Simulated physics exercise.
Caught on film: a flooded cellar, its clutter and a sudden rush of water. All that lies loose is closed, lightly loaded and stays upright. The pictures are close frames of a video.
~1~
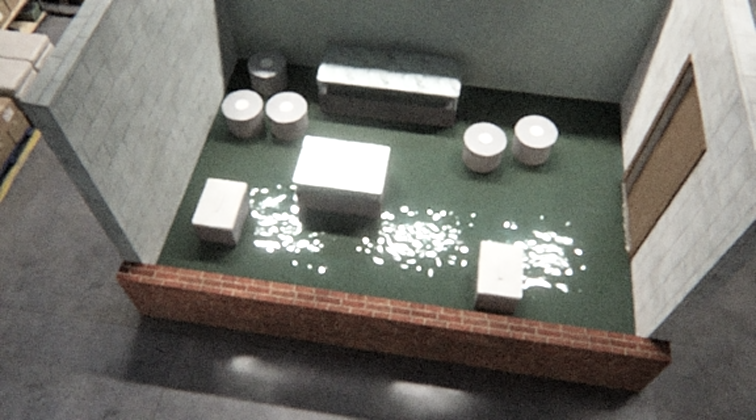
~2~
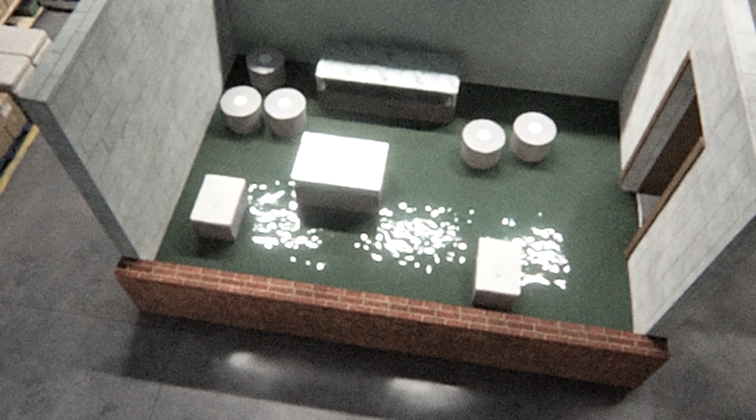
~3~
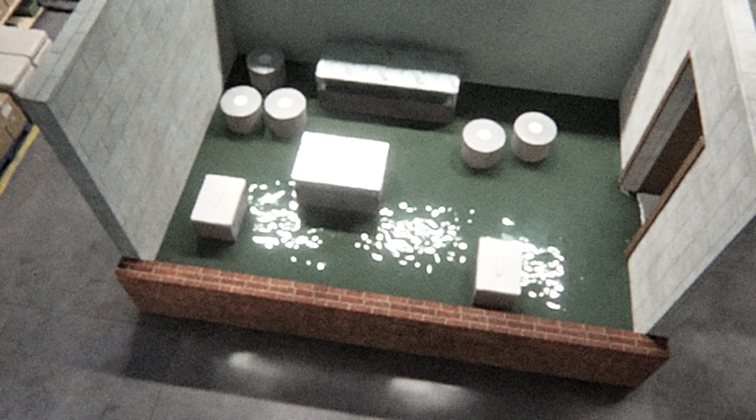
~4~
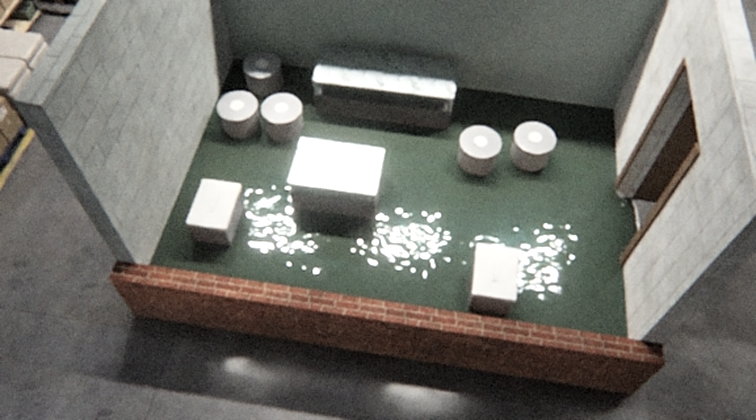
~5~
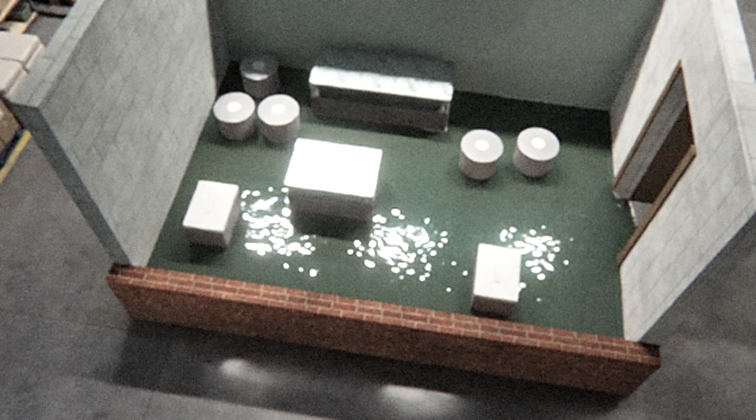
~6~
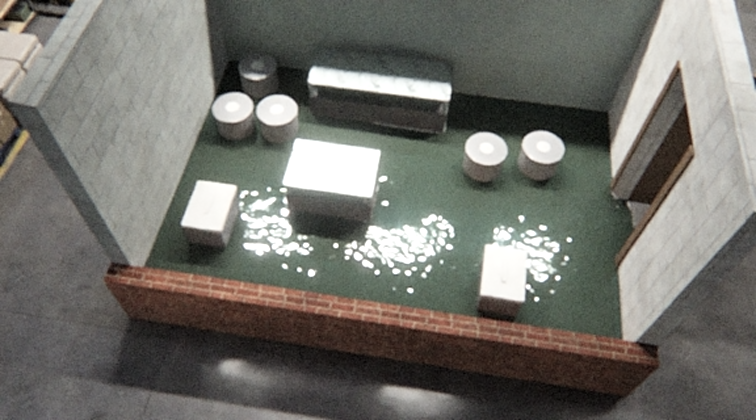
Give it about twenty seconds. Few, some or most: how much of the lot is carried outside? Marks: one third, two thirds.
That comes to one to two thirds.
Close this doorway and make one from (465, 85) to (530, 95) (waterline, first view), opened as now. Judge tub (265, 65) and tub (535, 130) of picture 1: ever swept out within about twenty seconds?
One after the other: Still in, washed out.
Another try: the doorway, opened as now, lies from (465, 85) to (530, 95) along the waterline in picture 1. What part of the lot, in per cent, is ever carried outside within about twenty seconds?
Some 30 per cent.
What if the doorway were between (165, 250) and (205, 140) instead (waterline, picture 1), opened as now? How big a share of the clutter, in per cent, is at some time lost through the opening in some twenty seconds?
Near 100 in a hundred.
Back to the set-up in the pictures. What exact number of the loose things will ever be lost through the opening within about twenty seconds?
It comes to 3.
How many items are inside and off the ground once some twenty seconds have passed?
I count 4.
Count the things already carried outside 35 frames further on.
The number is 3.
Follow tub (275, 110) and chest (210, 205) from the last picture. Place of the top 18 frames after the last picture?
Near (349, 121) and (243, 226).
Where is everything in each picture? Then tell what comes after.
A tub at (536, 132) floats; a chest at (501, 269) floats; 0 of 7 have shifted, in the first picture.
A tub at (535, 128) floats; a chest at (499, 265) floats; 0 of 7 have shifted, in the second picture.
A tub at (536, 128) floats; a chest at (500, 265) floats; 0 of 7 have shifted, in the third picture.
A tub at (535, 138), afloat, close to its start; a chest at (496, 271), afloat; 1 of 7 have shifted, in the fourth picture.
A tub at (538, 144) floats, close to its start; a chest at (498, 272) floats, close to its start; 3 of 7 have shifted, in the fifth picture.
A tub at (543, 147) floats, close to its start; a chest at (505, 272) floats, close to its start; 3 of 7 have shifted, in the sixth picture.
A moment on, 0 of 7 are out; 7 afloat.
Next, 3 of 7 are out; 4 afloat.
Later, 3 of 7 are out; 4 afloat.
In the end, 3 of 7 are out; 4 afloat.
